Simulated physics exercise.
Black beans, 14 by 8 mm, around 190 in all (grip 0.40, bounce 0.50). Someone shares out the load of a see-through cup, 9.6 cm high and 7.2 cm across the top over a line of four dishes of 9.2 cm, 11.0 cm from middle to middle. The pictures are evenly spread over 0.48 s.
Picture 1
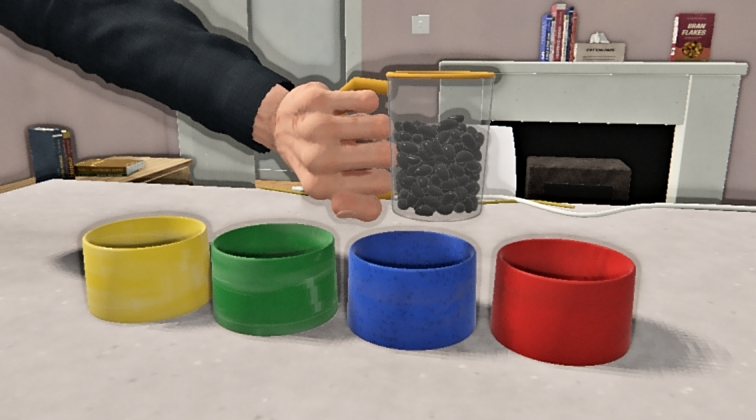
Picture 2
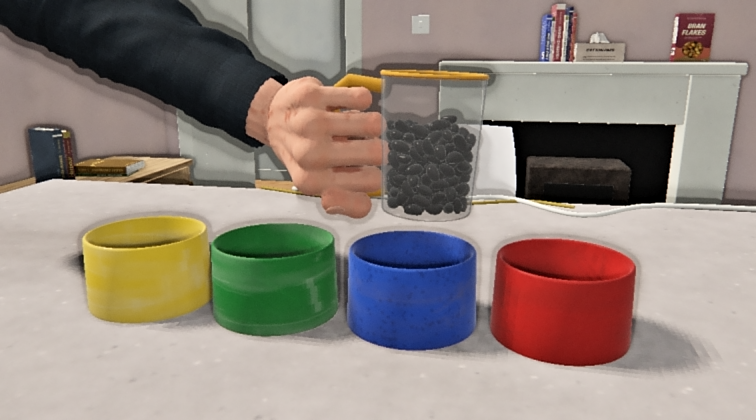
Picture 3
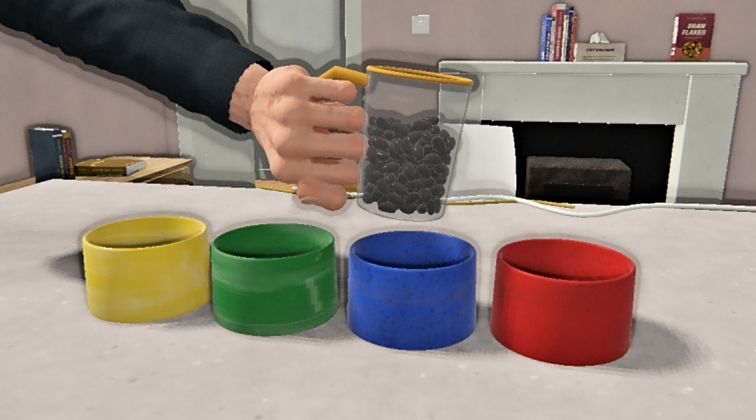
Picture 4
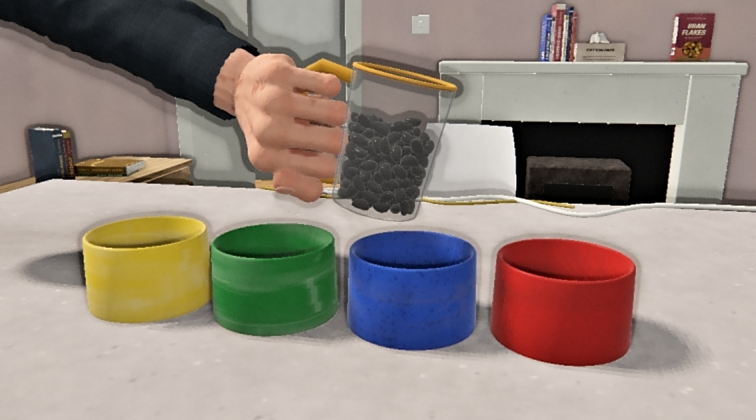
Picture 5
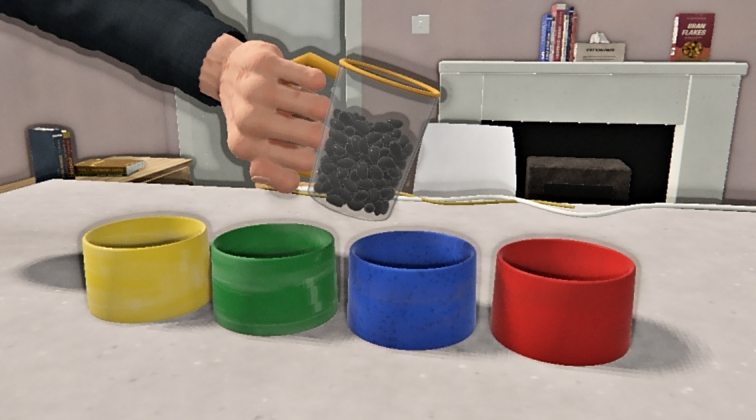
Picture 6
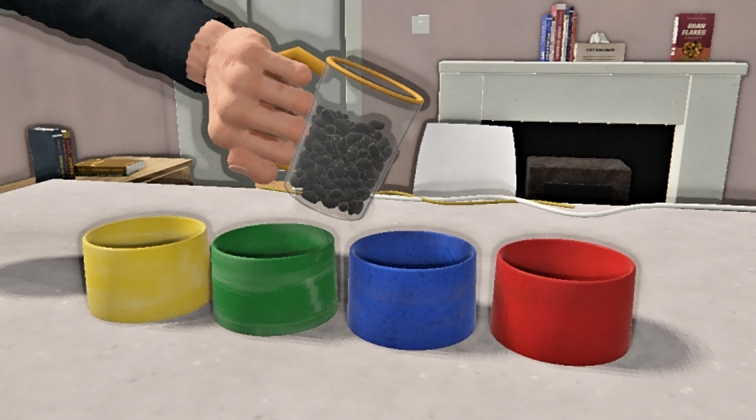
A hand holding a see-through cup of black beans starts upright above the blue dish, in a row of yellow, green, blue and red dishes on a table. It moves the cup gradually left while tilting it to the right, ending above the gap between the green and blue dishes, beans still inside.
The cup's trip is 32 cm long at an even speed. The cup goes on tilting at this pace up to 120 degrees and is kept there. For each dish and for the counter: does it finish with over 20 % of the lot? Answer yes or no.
Red: No, blue: No, green: No, yellow: Yes, counter: No.
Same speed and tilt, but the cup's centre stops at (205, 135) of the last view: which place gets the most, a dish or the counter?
Most goes to: Green.
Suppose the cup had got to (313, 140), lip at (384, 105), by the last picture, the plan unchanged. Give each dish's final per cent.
Red 0; blue 0; green 0; yellow 100.
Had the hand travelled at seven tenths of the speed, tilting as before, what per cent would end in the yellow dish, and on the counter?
Yellow 30; counter 40.
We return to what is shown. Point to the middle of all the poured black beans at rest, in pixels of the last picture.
Around (144, 272).
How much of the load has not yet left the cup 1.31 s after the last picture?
Some 95 per cent of the load.
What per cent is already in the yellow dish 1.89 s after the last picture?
Some 80 per cent.
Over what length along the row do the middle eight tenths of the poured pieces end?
Roughly 5 cm.
Then, 0.78 s after the last picture, tilt 69 degrees; cup holds 100 %.
Then, 1.31 s after the last picture, tilt 99 degrees; cup holds 95 %.
Then, 1.89 s after the last picture, tilt 120 degrees; cup holds 20 %, yellow 80 %.
In the end, red 0 %, blue 0 %, green 0 %, yellow 95 %, counter 5 %.
